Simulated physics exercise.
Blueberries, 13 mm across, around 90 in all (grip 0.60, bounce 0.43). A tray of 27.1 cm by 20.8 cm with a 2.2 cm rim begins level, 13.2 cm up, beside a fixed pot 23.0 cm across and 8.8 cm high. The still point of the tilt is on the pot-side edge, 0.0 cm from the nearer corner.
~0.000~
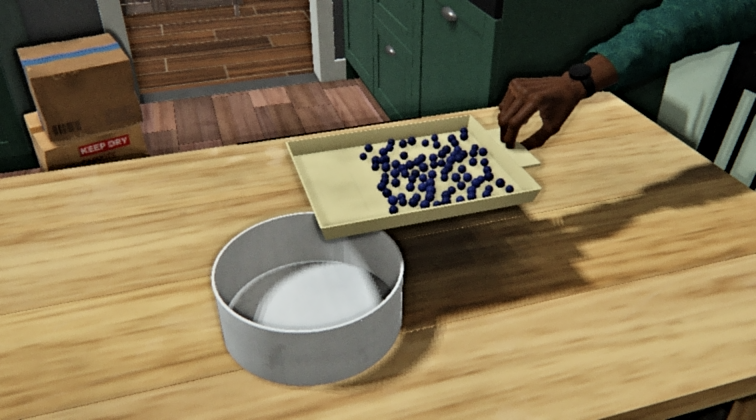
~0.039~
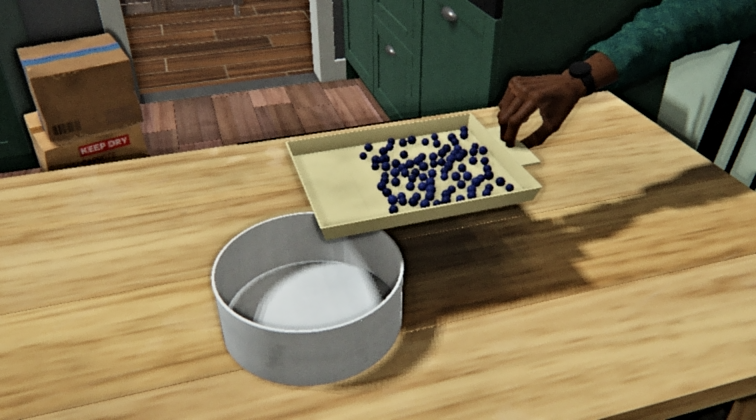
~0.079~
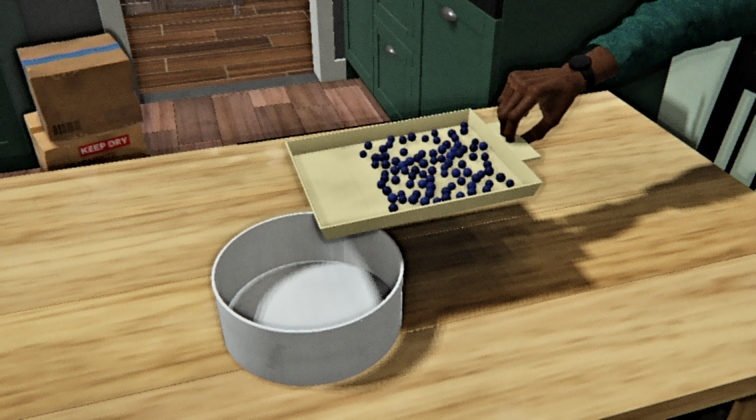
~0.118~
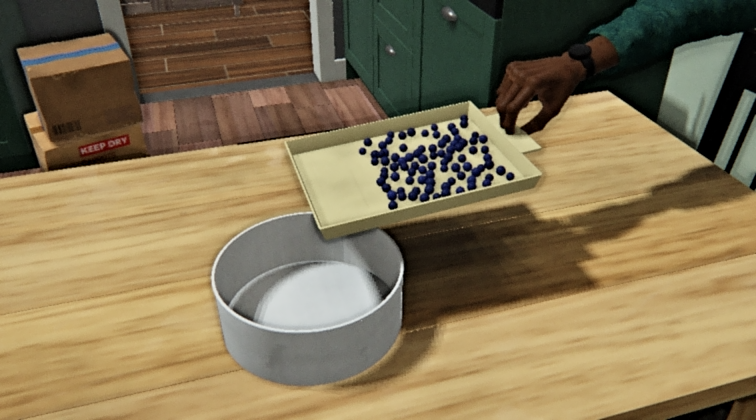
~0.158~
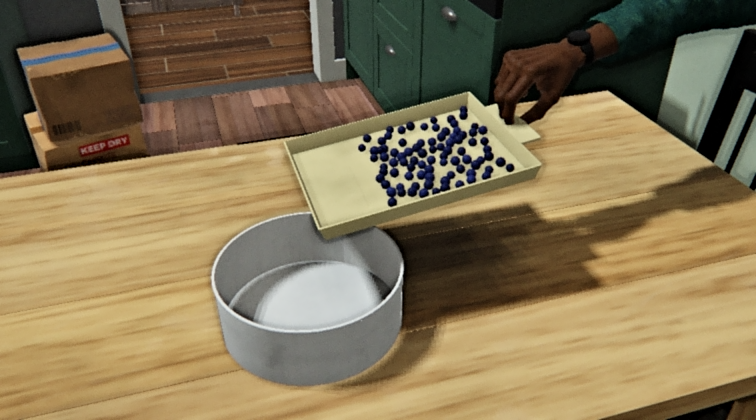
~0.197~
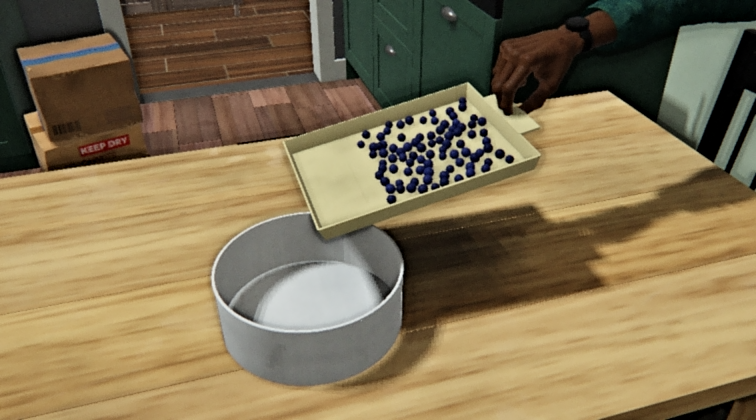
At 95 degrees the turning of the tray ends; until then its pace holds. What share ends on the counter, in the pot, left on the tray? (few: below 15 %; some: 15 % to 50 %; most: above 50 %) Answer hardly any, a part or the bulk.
Counter: A part, pot: The bulk, tray: Hardly any.
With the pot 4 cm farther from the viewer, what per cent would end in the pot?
It would be near 90 per cent.
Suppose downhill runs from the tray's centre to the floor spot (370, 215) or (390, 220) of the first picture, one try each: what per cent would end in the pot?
About 100 and 65 per cent.
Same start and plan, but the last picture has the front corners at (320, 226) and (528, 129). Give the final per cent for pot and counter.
Pot 70, counter 30.
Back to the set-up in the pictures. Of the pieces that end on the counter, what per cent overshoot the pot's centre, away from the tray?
About 100 per cent.
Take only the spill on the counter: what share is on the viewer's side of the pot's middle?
Roughly 0 per cent.
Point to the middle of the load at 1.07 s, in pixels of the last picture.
Around (300, 191).
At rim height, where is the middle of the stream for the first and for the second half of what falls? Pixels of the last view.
First near (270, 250), later near (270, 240).
After 0.72 s, tilt 50 degrees; the tray holds 100 %, the pot 0 %.
Then, at 1.07 s, tilt 77 degrees; the tray holds 80 %, the pot 15 %.
Then, at 1.51 s, tilt 95 degrees; the tray holds 15 %, the pot 60 %.
At rest (2.2 s), counter 25 %, pot 75 %, tray 0 %.
